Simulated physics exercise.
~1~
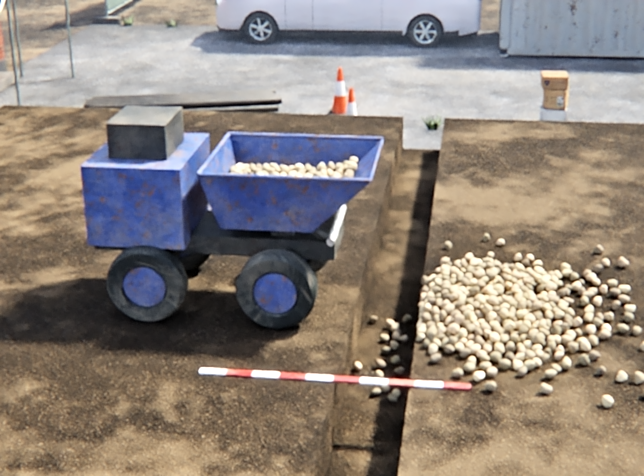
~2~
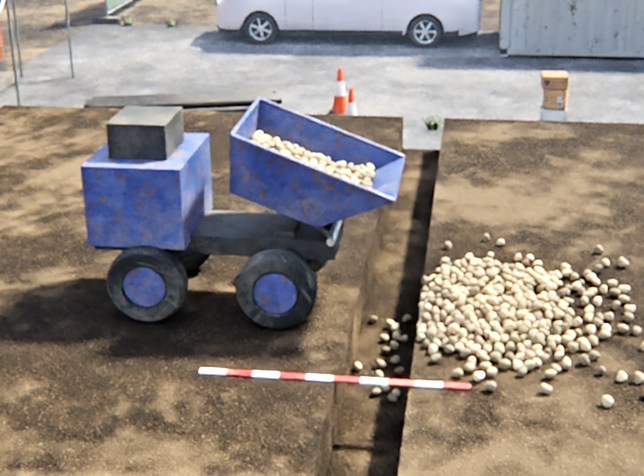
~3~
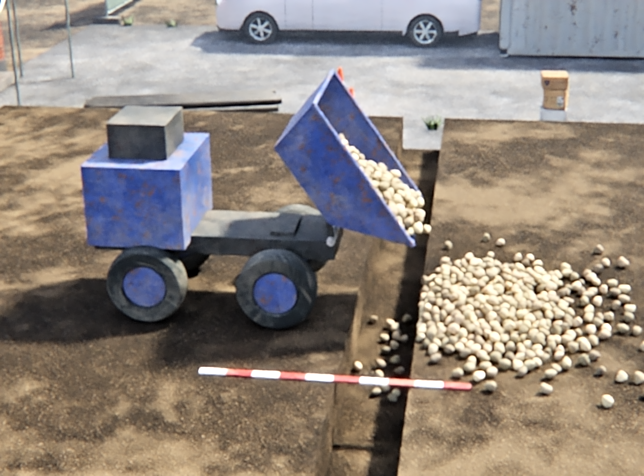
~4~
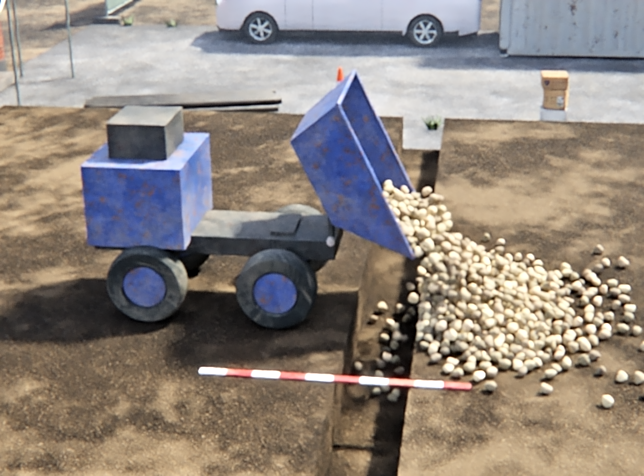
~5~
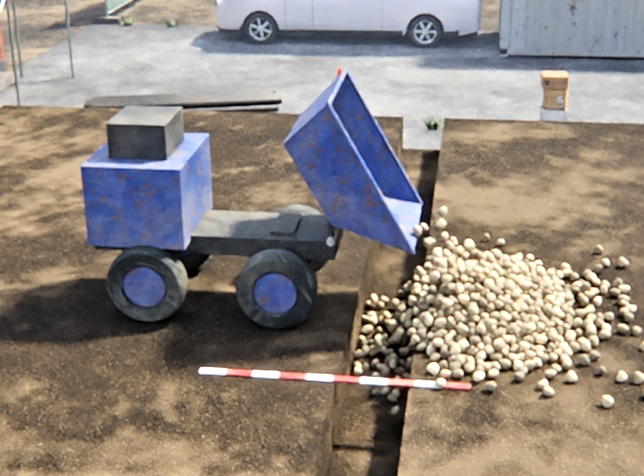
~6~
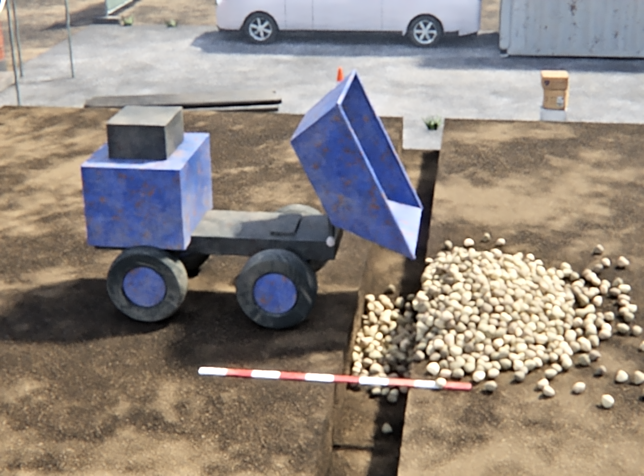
In the video, a small blue dumper tips its body toward a trench, pouring pale round stones onto an existing heap beyond it, then jerks slightly back and forward; the body ends empty and raised, with some stones in the trench and most past it.
